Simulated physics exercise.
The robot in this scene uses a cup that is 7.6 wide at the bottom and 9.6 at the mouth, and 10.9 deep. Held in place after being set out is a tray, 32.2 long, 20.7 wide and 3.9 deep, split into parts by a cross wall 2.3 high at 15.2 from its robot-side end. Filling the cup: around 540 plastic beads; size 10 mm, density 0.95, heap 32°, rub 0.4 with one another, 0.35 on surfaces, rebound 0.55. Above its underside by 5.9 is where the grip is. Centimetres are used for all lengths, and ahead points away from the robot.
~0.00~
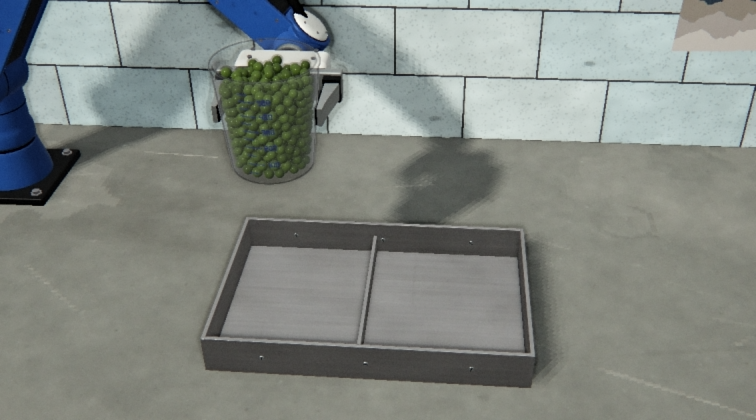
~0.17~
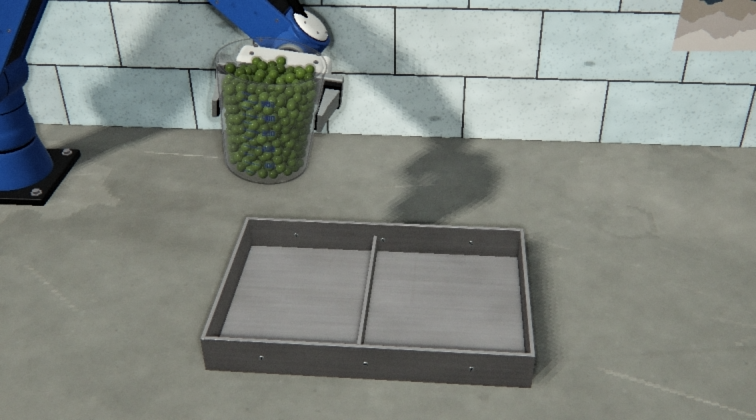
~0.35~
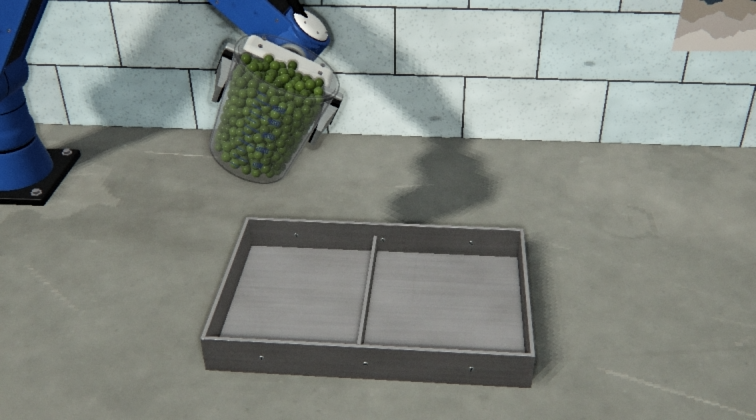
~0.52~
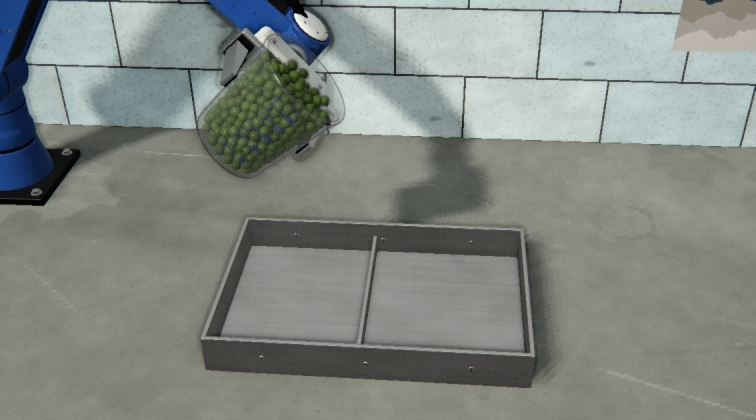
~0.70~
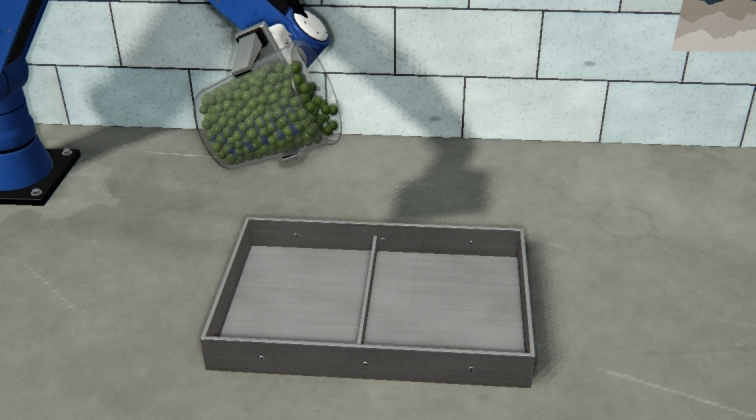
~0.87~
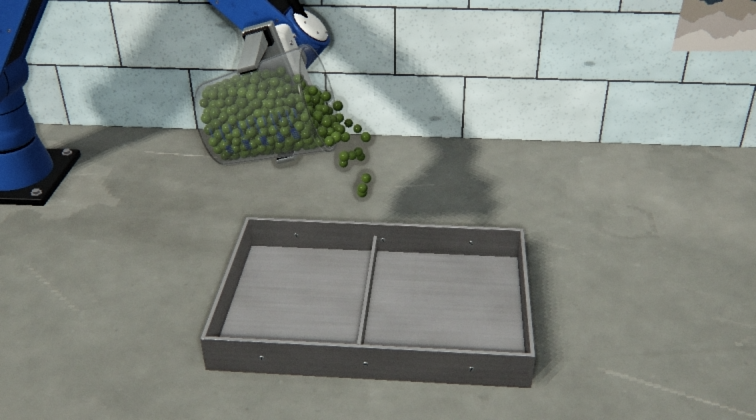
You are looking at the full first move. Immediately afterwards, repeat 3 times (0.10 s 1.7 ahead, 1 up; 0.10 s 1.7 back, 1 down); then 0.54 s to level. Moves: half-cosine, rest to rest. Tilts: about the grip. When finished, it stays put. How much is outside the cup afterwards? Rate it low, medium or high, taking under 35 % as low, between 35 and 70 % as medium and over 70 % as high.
Rating: Medium.
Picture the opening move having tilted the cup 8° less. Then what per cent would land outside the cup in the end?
Near 35 %.
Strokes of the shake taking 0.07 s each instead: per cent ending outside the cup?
Then about 60 per cent.
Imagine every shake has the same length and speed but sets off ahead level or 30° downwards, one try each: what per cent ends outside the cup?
First try some 45 %, second try some 30 %.
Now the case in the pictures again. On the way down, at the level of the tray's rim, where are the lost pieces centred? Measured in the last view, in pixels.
Near (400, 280).
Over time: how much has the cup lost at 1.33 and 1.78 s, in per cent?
At the first time about 35 per cent, at the second about 50 per cent.
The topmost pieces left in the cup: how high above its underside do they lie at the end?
Roughly 8.5 cm.
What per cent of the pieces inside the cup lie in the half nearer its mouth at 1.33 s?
Something like 50 percent sits in that half.
After 1.33 s, tilted 73° forward, highest piece 26 above the table; 347 in the cup, 117 in the far-side part, 6 in the robot-side part, 75 in flight or on a rim.
After 1.78 s, tilted 28° forward, highest piece 27 above the table; 278 in the cup, 244 in the far-side part, 20 in the robot-side part, 2 on the table or floor, 1 in flight or on a rim.
After 2.21 s, level, highest piece 27 above the table; 278 in the cup, 246 in the far-side part, 19 in the robot-side part, 2 on the table or floor.
After 3.26 s, level, highest piece 27 above the table; 278 in the cup, 246 in the far-side part, 19 in the robot-side part, 2 on the table or floor.
At rest, 278 in the cup, 246 in the far-side part, 19 in the robot-side part, 2 on the table or floor. That is 49 % outside the cup.
